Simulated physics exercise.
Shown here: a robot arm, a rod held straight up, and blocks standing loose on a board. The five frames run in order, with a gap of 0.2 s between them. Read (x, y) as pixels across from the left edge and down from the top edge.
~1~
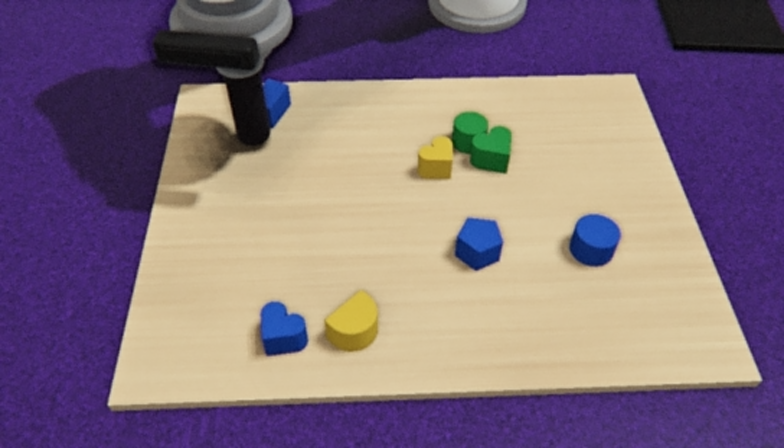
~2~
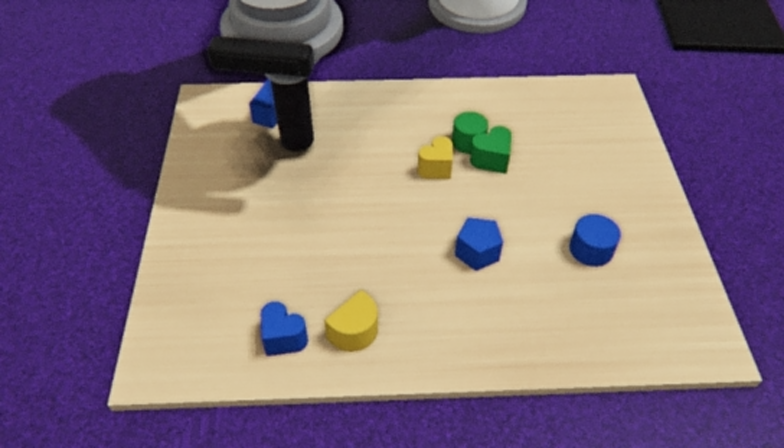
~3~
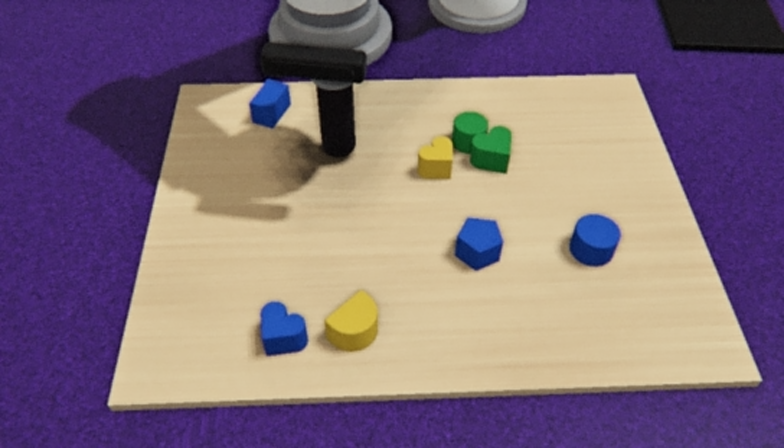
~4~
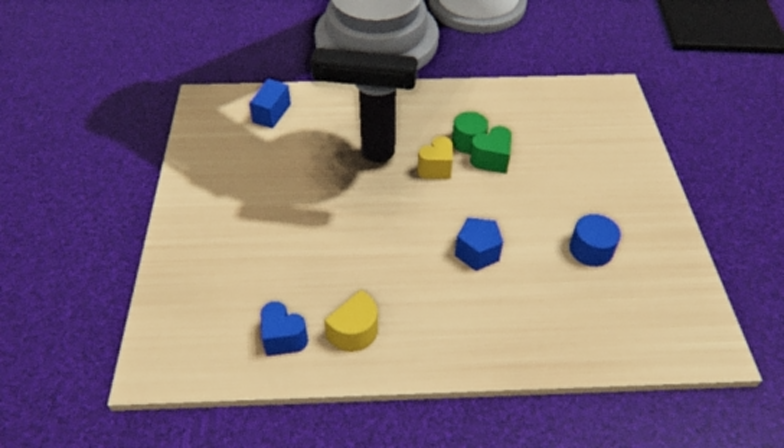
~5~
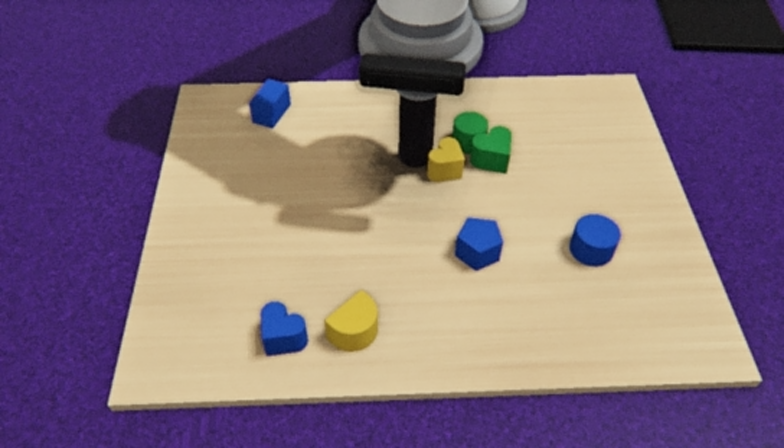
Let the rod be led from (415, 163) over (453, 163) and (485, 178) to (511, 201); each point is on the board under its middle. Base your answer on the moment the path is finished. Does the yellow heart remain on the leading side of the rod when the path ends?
Yes - that is the case.
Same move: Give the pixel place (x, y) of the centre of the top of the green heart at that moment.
Located at (516, 138).
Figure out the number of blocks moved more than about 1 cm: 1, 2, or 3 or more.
Going by the path, two blocks will move.
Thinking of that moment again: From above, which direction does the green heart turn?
From overhead, the rotation is counterclockwise.
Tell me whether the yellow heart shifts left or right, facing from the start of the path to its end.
Well, taking the path from its start to its end as straight ahead, the yellow heart moves to the right.
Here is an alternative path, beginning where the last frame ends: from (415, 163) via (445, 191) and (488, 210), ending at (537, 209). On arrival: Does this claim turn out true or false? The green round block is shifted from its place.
This is false.
What follows on the original path. One third of the way, rod (454, 157); yellow heart (478, 157); green heart (508, 138).
Two thirds of the way, rod (486, 172); yellow heart (508, 176), turned 25° clockwise; green heart (516, 138), turned 30° anticlockwise.
At the end, rod (512, 195); yellow heart (536, 201), turned 25° clockwise; green round block still; green heart (516, 138), turned 30° anticlockwise.
